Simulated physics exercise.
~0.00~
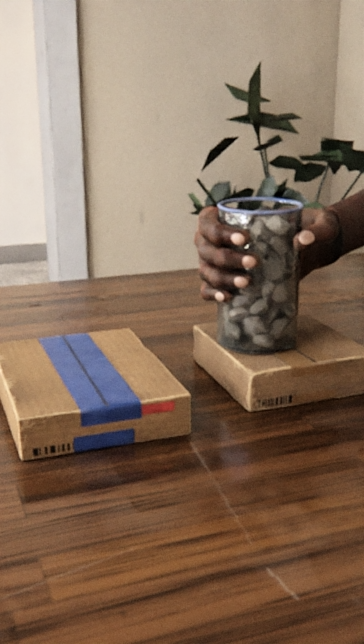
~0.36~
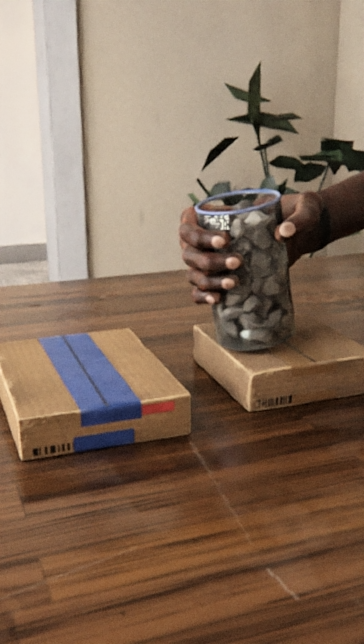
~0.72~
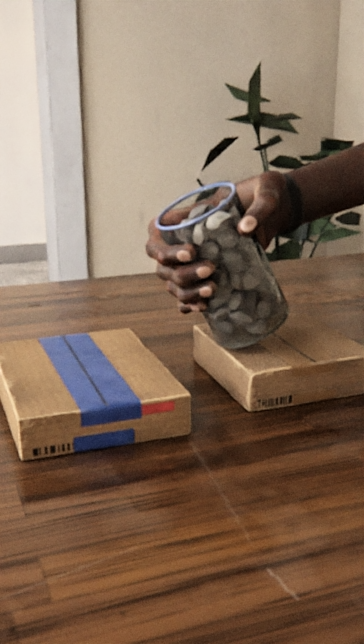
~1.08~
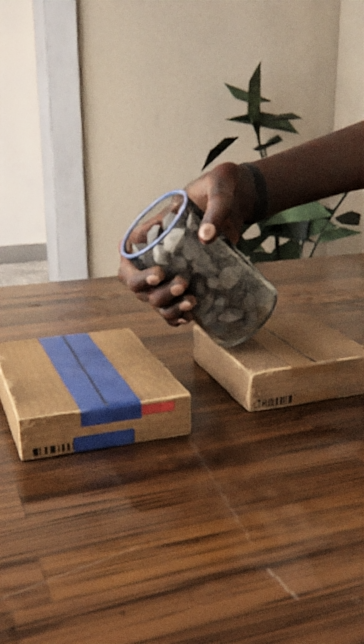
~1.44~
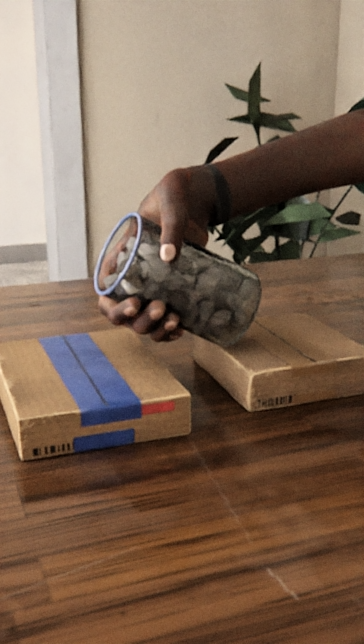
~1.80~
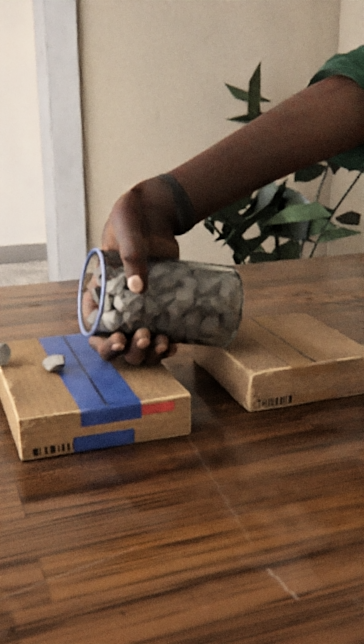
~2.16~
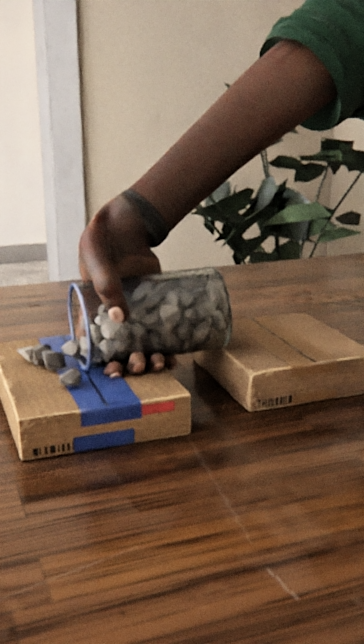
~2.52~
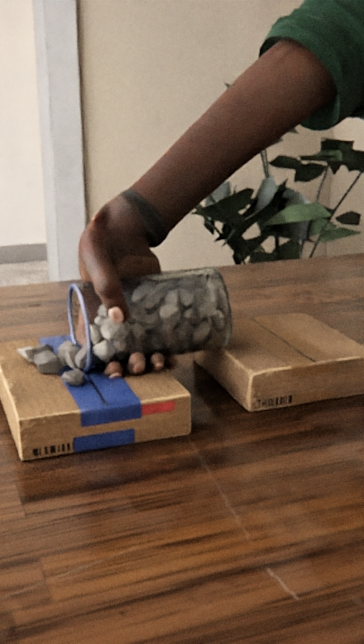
A hand tips a glass of gravel left onto a taped box, spilling some stones.
